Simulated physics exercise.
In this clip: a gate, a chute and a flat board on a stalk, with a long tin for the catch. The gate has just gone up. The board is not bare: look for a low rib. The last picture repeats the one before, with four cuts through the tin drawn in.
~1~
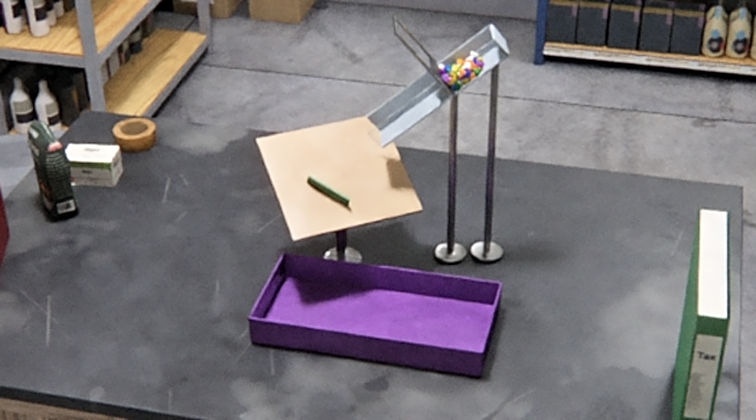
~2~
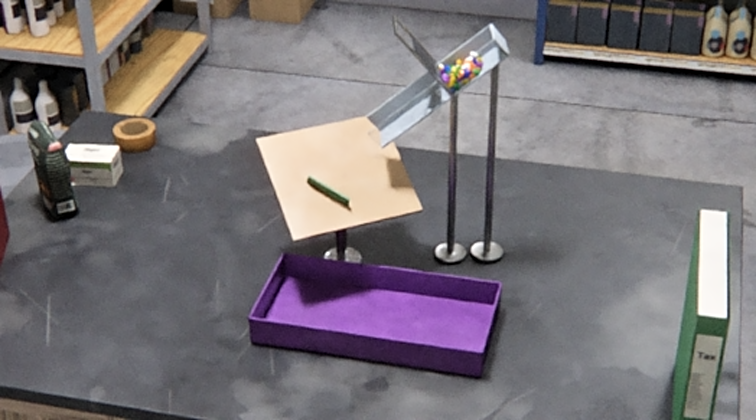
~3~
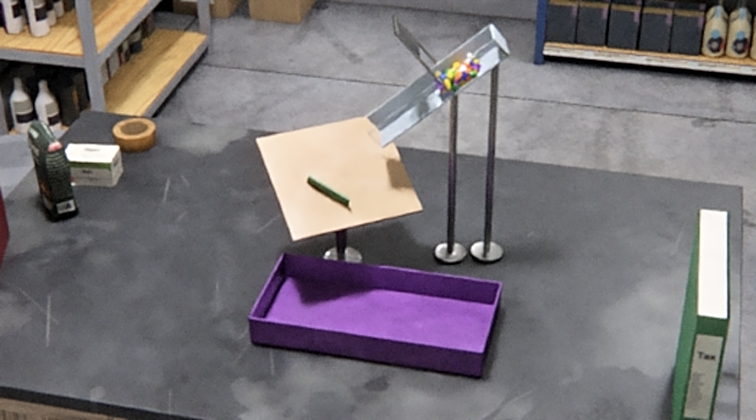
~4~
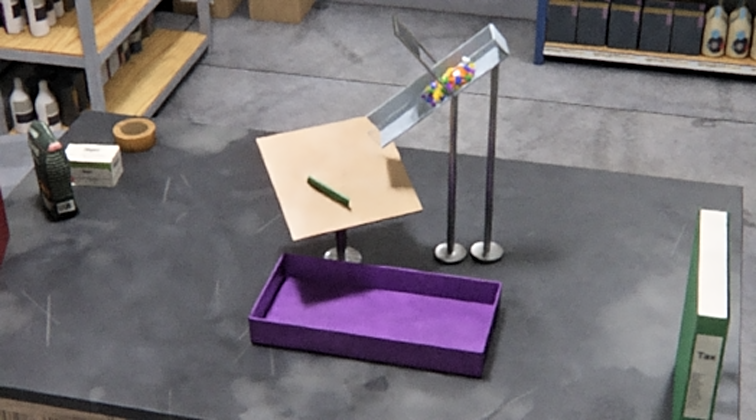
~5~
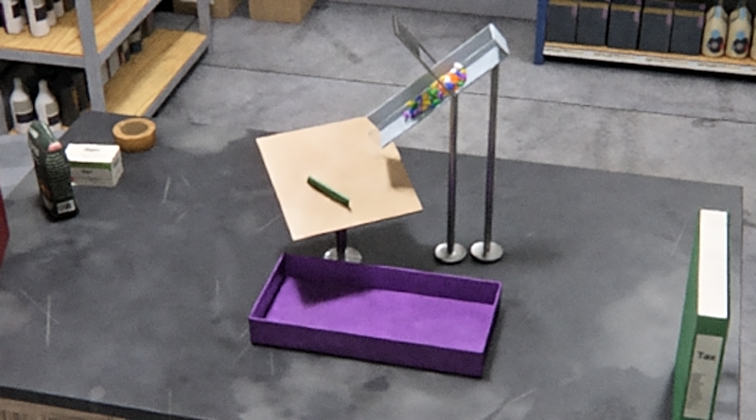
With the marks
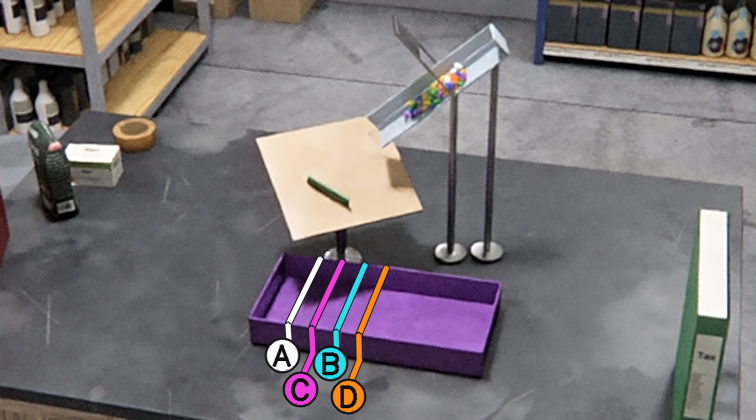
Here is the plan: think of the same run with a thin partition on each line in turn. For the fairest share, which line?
Go for D.
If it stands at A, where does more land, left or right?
More lands on the right.
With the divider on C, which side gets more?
More lands on the right.
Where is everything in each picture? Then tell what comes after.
Load behind the gate at (462, 72), jelly beans; lip of the chute at (381, 140), sloping fairly steeply, in the first picture.
Middle of the board at (339, 174), tilted gently; middle of its low edge at (359, 224); of its high edge at (320, 126), in the second picture.
Front corners of the tin at (249, 318) and (482, 352), empty; front of the load at (441, 86), in the third picture.
Middle of the load at (451, 80); its front at (424, 97), about a third of the way to the lip; rib from (309, 176) to (350, 200), in the fourth picture.
Middle of the load at (437, 92); its front at (406, 115), about two thirds of the way to the lip, in the fifth picture.
On the marked copy, line A crosses the front rim at (288, 323); line B crosses the front rim at (336, 330); line C crosses the front rim at (311, 327); line D crosses the front rim at (359, 334).
For line A, of what is caught, none on the left of the divider, all on the right.
For line B, of what is caught, none on the left of the divider, all on the right.
For line C, of what is caught, none on the left of the divider, all on the right.
For line D, of what is caught, about half on the left of the divider, about half on the right.
